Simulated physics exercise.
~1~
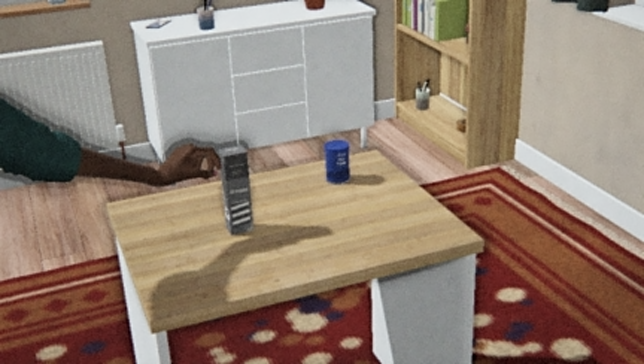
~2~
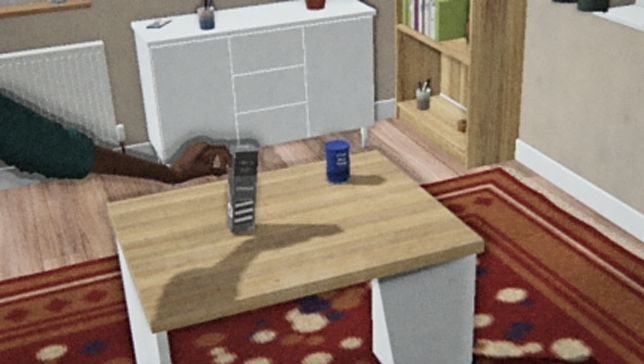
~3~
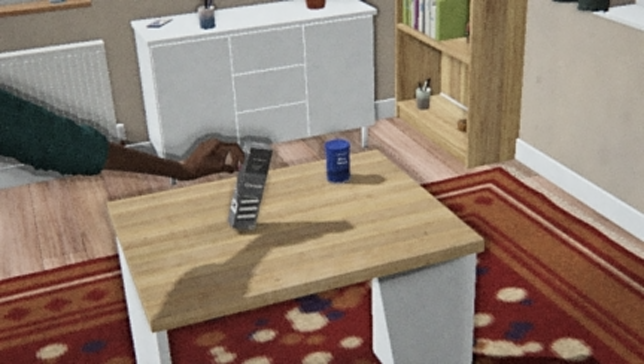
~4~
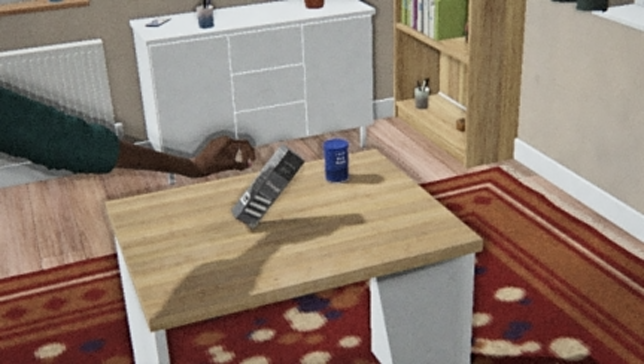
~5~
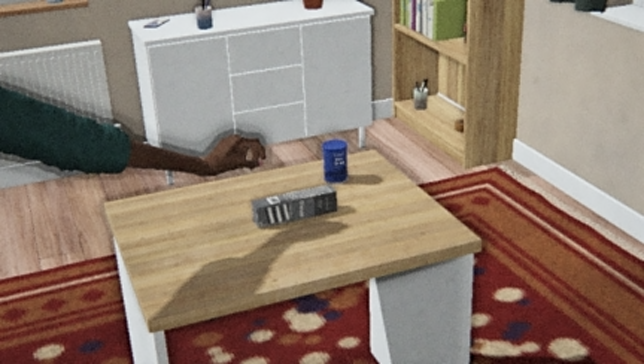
In a living room with a patterned red rug, a wooden-topped table holds an upright grey carton and, to its right, a small blue tin. An arm in a dark green sleeve reaches in from the left, its fingertip at the upper part of the carton. The hand pushes to the right, and the carton shifts slightly and begins to lean. It tilts further over as the hand follows a little way, then drops toward the tabletop. At the end the carton lies on its side in front of the blue tin, which has stayed in its place.
